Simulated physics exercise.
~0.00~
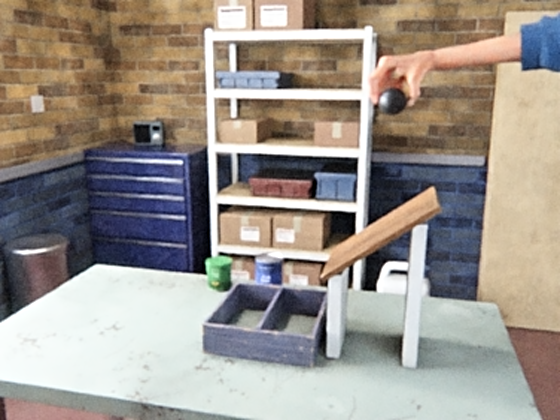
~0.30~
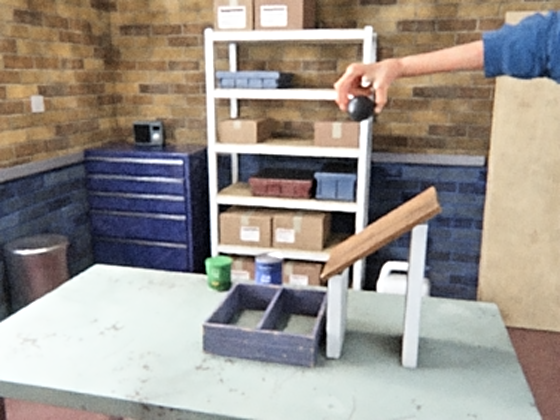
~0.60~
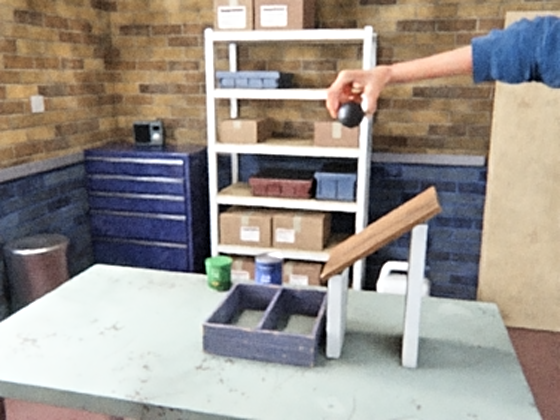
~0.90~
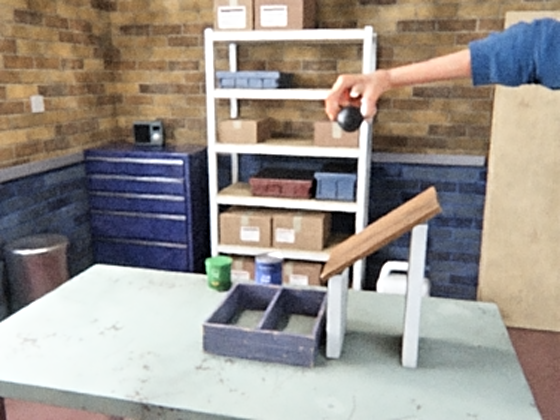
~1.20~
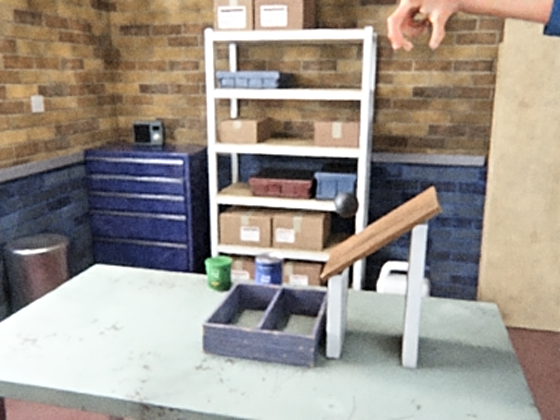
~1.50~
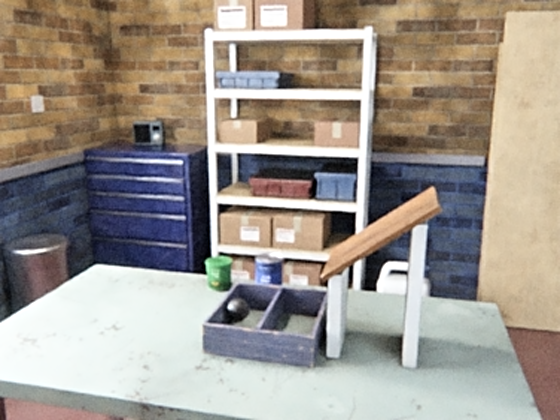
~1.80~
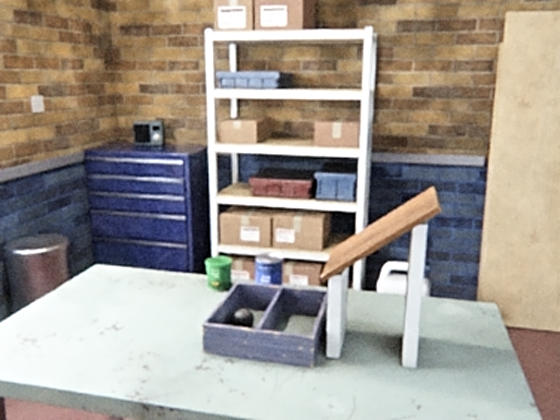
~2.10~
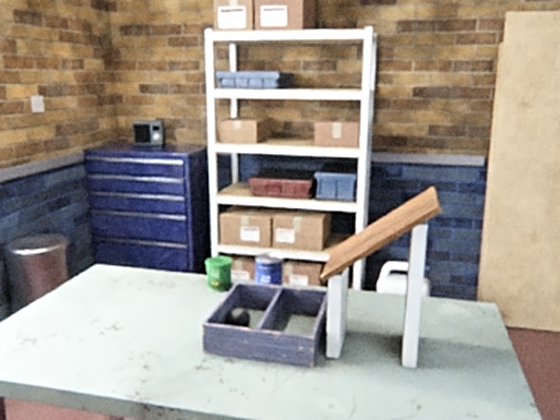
Hand releasing a black ball above a tilted wooden board, the ball ending in the left compartment of a blue divided tray.
